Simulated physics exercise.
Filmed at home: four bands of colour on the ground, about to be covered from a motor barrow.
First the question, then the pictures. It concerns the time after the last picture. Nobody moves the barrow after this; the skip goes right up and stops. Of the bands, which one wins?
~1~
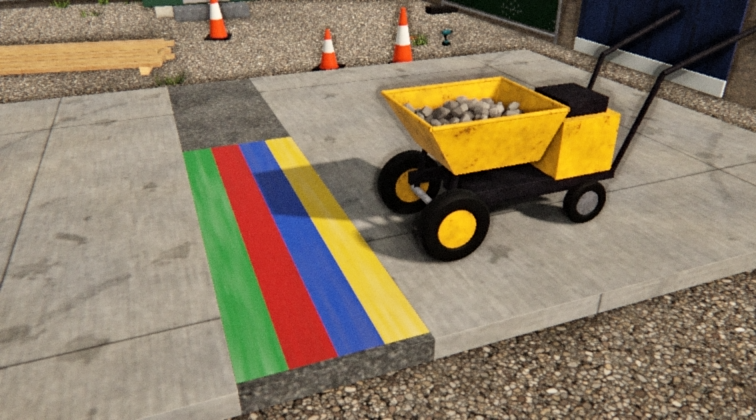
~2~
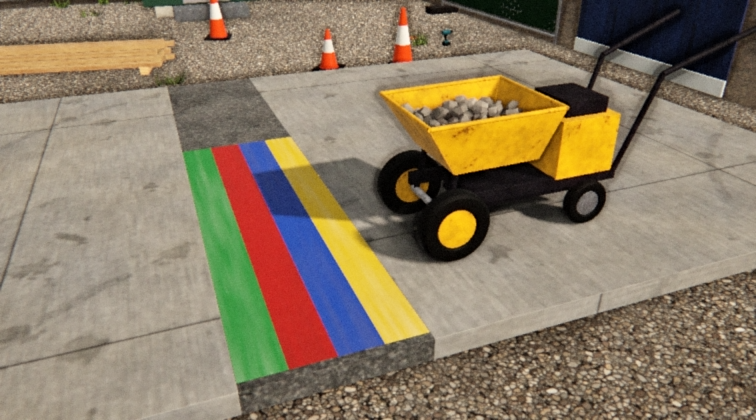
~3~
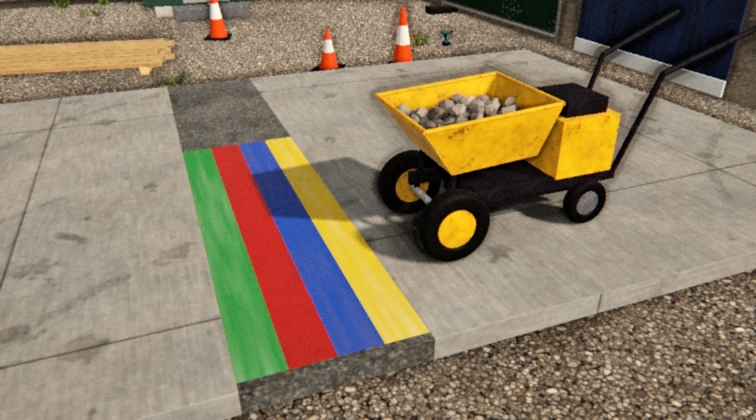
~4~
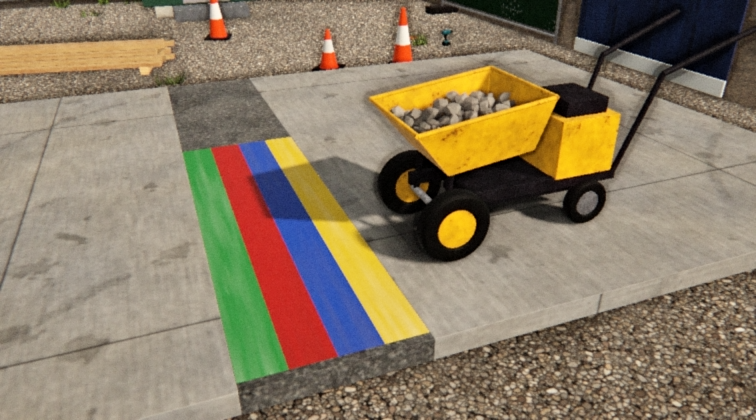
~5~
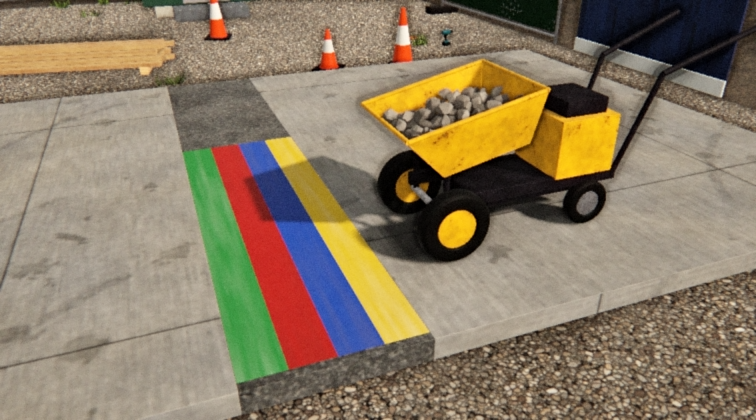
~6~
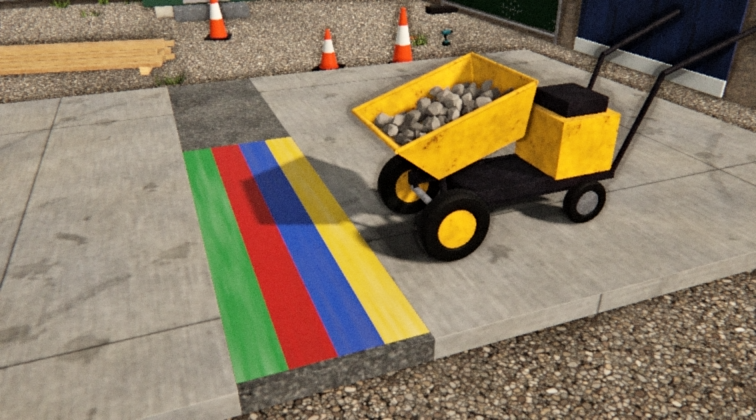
The blue band wins.
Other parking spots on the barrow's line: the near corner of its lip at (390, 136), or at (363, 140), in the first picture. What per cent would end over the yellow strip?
Position 1 near 0 %, position 2 near 0 %.
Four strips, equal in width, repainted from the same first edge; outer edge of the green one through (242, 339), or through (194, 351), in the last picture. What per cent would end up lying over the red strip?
I'd say about 30 % for the first and about 20 % for the second.
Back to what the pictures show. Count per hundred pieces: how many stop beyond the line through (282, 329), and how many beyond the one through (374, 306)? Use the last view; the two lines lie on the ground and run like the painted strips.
About 20 and 80 per cent.
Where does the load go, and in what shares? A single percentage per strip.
Yellow strip about 0 per cent, blue strip about 35 per cent, red strip about 25 per cent, green strip about 10 per cent.
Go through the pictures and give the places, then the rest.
The first frame shows lip of the skip at (432, 130), level; top of the load at (466, 117), broken stones; yellow strip at (383, 300); blue strip at (341, 310); red strip at (297, 321); green strip at (250, 332).
The second frame shows lip of the skip at (430, 130), level; top of the load at (464, 116).
The third frame shows lip of the skip at (425, 133), tipped barely; top of the load at (478, 113).
The fourth frame shows lip of the skip at (418, 137), tipped a little; top of the load at (473, 111).
The fifth frame shows lip of the skip at (408, 143), tipped a little; top of the load at (476, 104).
The sixth frame shows lip of the skip at (398, 152), tipped clearly; top of the load at (479, 105); yellow strip at (383, 300); blue strip at (341, 310); red strip at (297, 321); green strip at (250, 332).
Soon, skip tipped steeply; all in the skip.
A while on, skip tipped right over; most in the skip; about a quarter over the blue strip; a stray few over the red strip; a stray few falling.
Towards the end, skip tipped right over; about a quarter in the skip; a stray few over the yellow strip; about a third over the blue strip; about a quarter over the red strip; a small part over the green strip; a small part off the paint.
Finally, skip tipped right over; about a quarter in the skip; a stray few over the yellow strip; about a third over the blue strip; about a quarter over the red strip; a small part over the green strip; a small part off the paint.
